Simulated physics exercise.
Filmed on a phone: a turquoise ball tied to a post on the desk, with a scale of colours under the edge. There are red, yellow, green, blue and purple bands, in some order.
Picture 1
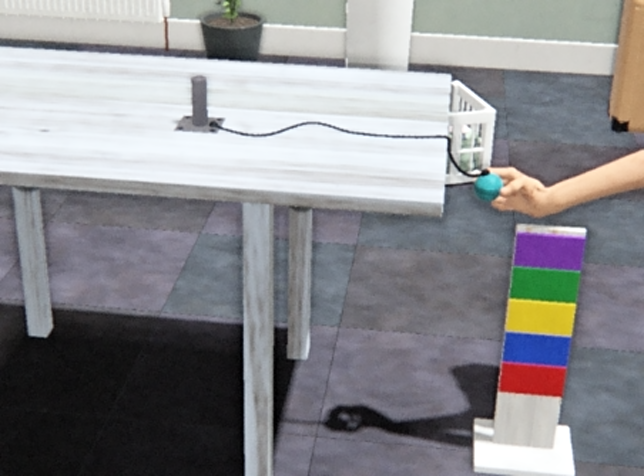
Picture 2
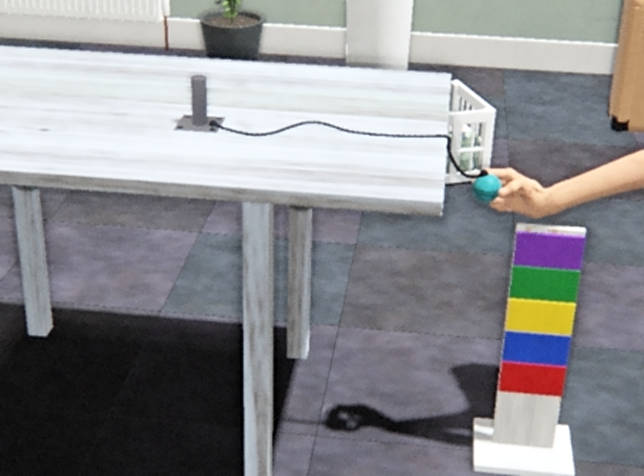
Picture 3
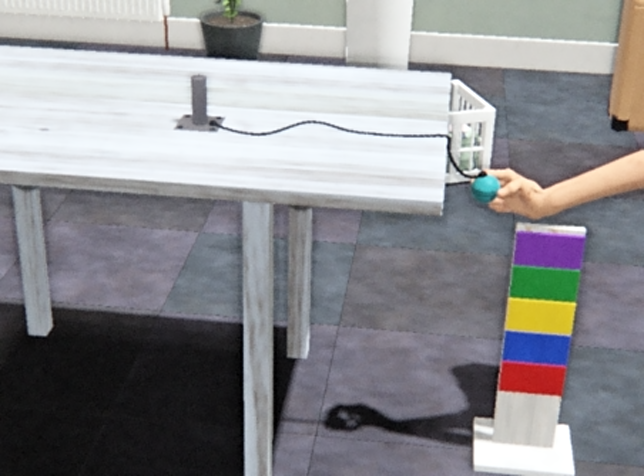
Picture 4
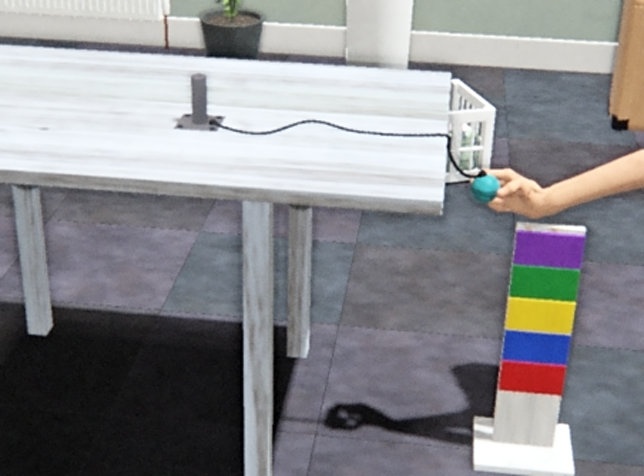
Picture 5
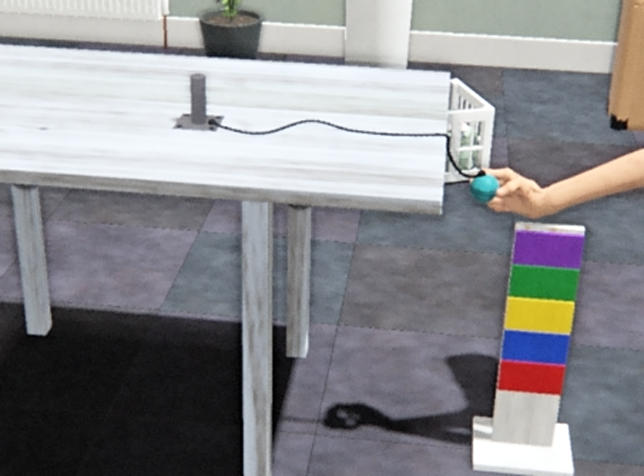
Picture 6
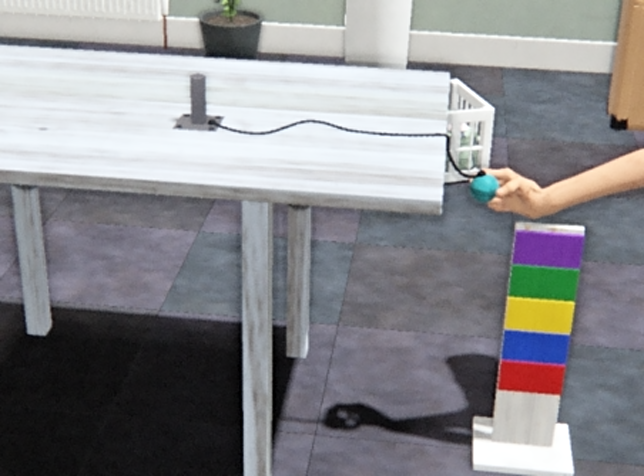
In a room with a pale desk, a hand held a turquoise ball tied by a dark cord to a post, just above an upright strip of coloured bands, and barely anything moved.
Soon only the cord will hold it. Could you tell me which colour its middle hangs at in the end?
Its middle hangs at purple.
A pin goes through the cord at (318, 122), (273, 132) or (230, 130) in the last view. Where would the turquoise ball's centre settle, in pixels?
First near (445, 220), then near (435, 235), then near (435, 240).
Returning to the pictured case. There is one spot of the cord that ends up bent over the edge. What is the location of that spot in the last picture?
Close to (414, 136).
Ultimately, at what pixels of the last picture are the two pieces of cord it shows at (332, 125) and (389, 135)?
Well, the first one sits at (357, 129), and the second one sits at (420, 132).
A little later, ball near (404, 232); level with purple.
Next, ball near (427, 238); level with purple.
When it is over, ball near (431, 239); level with purple. The cord holds its middle at purple.
